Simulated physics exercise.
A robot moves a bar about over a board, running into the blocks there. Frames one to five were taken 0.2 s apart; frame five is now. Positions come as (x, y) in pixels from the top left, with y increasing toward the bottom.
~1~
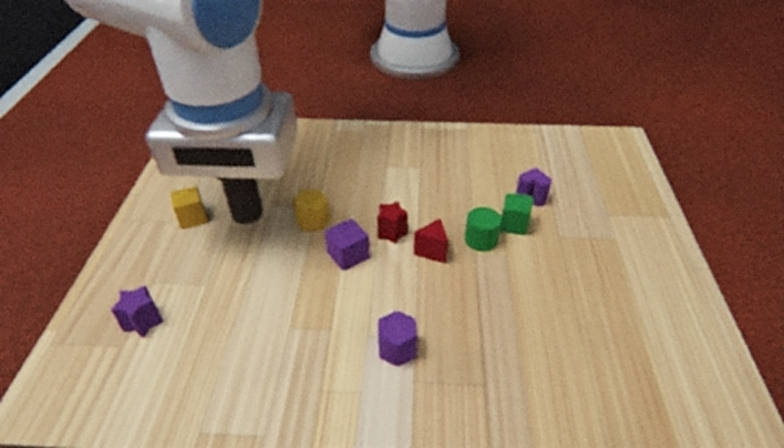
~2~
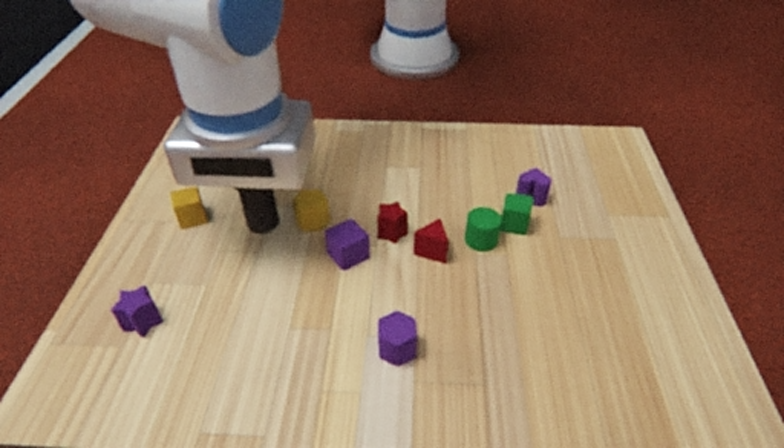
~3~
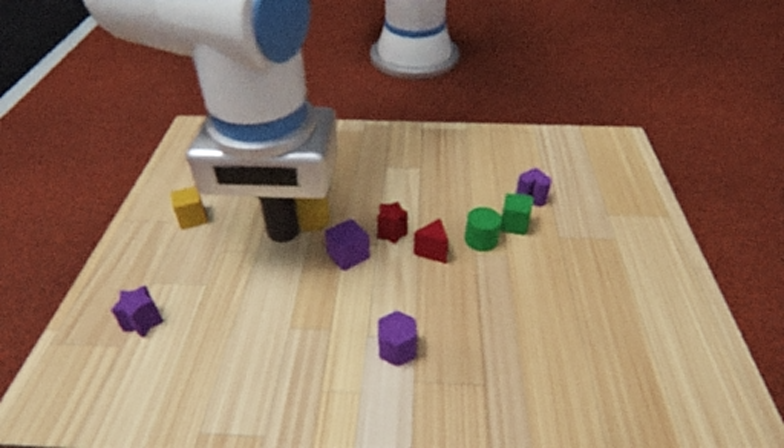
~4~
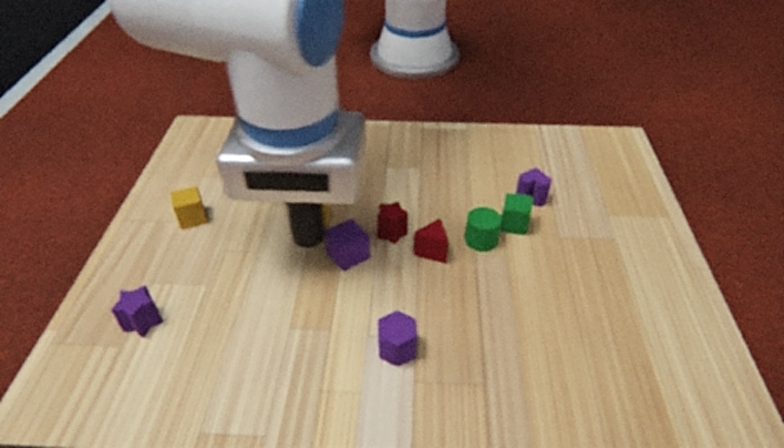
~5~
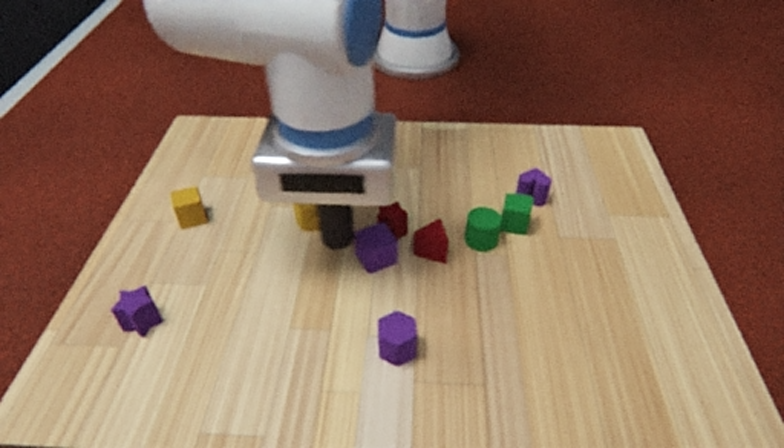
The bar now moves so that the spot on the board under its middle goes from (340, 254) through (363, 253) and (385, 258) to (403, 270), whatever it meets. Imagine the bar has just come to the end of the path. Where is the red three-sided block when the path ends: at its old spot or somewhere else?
It is no longer where it was.
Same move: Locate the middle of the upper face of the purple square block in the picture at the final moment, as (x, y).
My best guess is (437, 259).
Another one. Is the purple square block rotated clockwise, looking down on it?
Yes.
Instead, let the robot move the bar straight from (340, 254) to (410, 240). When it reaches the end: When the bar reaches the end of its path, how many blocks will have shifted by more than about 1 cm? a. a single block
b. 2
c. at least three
c.
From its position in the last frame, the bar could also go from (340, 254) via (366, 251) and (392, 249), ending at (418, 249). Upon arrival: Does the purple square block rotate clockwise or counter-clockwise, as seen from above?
It makes a clockwise turn.
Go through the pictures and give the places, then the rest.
Bar's lower end at (247, 214); purple square block at (346, 232); red star block at (392, 210); red three-sided block at (434, 230), in the first picture.
Bar at (263, 223); blocks still, in the second picture.
Bar at (284, 232); blocks still, in the third picture.
Bar at (309, 237); blocks still, in the fourth picture.
Bar at (338, 238); purple square block at (376, 236); red star block at (392, 210); red three-sided block at (434, 230), in the fifth picture.
On the path given first. Halfway along, bar at (374, 238); purple square block at (408, 243), turned 30° clockwise; red three-sided block at (443, 230), turned 20° anticlockwise.
At the end, bar at (403, 254); purple square block at (437, 259), turned 40° clockwise; red star block still; red three-sided block at (453, 234), turned 85° anticlockwise.
